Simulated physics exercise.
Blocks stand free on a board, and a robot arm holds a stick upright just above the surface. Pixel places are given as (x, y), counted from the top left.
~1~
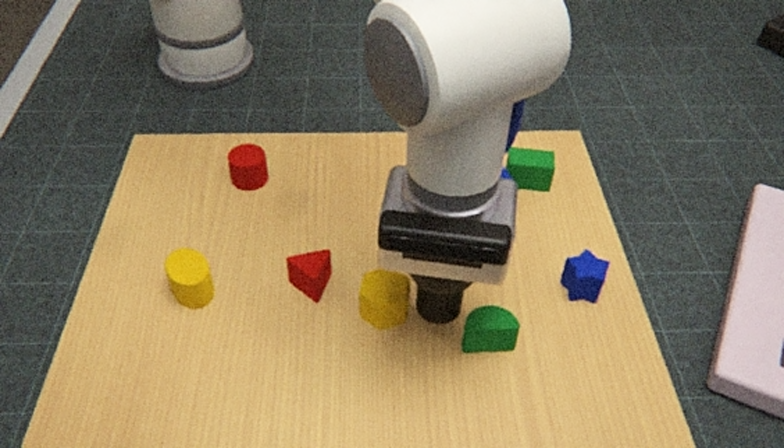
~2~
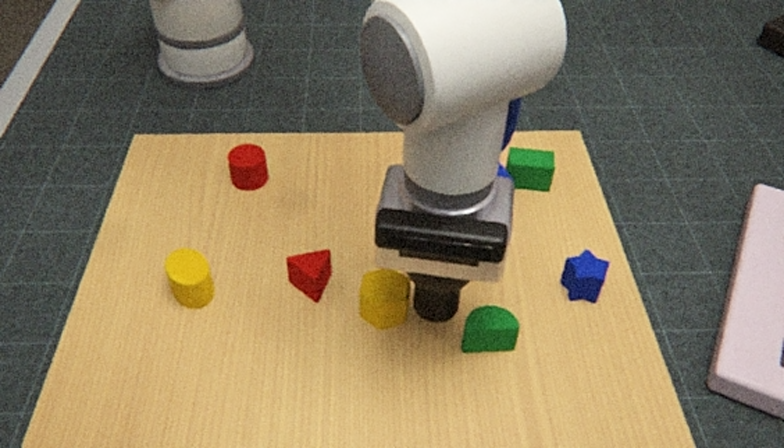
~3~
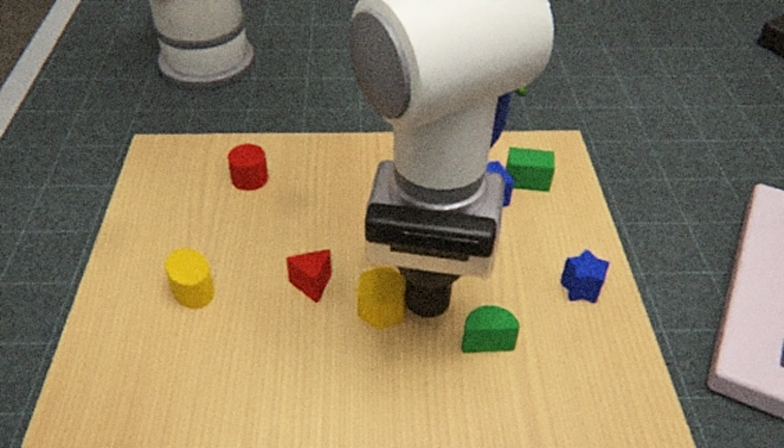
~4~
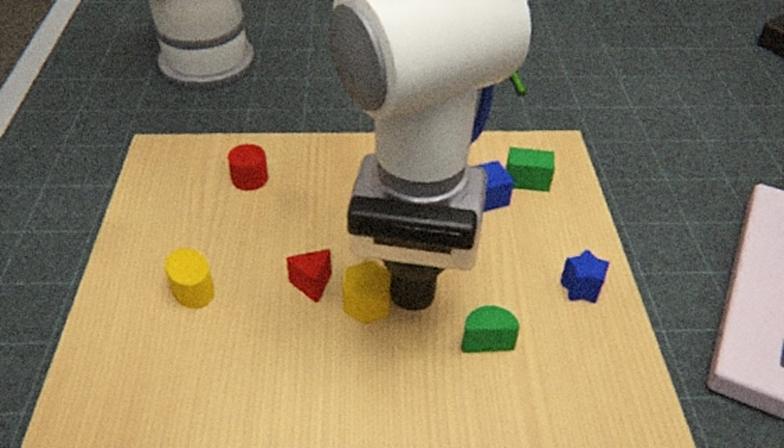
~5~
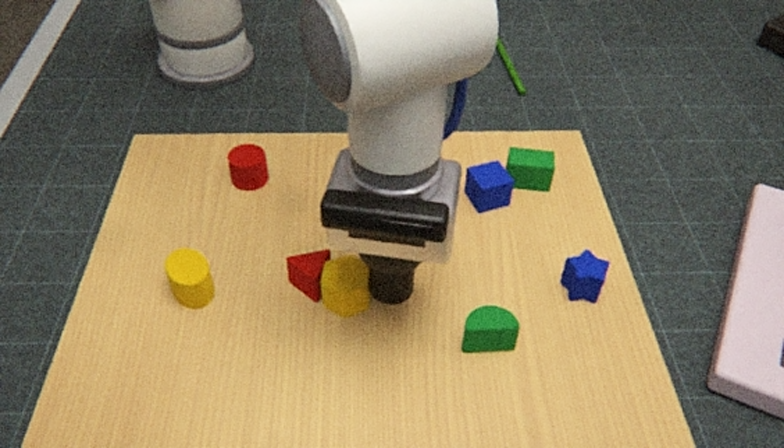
To begin with, a robot arm holds a dark stick upright beside a yellow six-sided block, among red, green, blue and yellow blocks on a wooden board. The arm shifts slightly left, then pushes the yellow block left until it sits close against the red triangle, while the other blocks stay still.
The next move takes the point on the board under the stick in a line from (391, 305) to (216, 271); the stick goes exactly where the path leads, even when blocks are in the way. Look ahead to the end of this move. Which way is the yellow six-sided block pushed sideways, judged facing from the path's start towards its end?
The answer is right: Facing from the path's start to its end, that's where the yellow six-sided block shifts.
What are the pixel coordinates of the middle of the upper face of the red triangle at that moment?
It comes to (167, 205).
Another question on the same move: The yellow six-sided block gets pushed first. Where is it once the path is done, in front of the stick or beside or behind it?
Held in front.
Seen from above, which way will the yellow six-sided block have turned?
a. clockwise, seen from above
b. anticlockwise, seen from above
I choose a.
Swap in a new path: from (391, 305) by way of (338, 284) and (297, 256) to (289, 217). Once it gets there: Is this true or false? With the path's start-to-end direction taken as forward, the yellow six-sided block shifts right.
The claim does not hold.
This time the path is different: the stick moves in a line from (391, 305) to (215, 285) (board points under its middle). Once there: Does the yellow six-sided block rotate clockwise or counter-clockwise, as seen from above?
Top view: Clockwise.
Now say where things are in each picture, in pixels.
The first frame shows stick's lower end (439, 307); yellow elliptical block (187, 265); red triangle (310, 261); yellow six-sided block (385, 285); green D-shaped block (492, 318).
The second frame shows stick (436, 305); blocks still.
The third frame shows stick (428, 300); yellow six-sided block (382, 284).
The fourth frame shows stick (413, 294); yellow six-sided block (368, 279).
The fifth frame shows stick (392, 288); yellow elliptical block (187, 265); red triangle (310, 261); yellow six-sided block (346, 273); green D-shaped block (492, 318).
What follows on the original path. One third of the way, stick (330, 275); red triangle (256, 243); yellow six-sided block (287, 257).
Two thirds of the way, stick (270, 263); red triangle (207, 224); yellow six-sided block (231, 242), turned 25° clockwise.
At the end, stick (212, 253); yellow elliptical block (172, 267), turned 30° anticlockwise; red triangle (167, 205), turned 30° clockwise; yellow six-sided block (178, 227), turned 45° clockwise; green D-shaped block still.
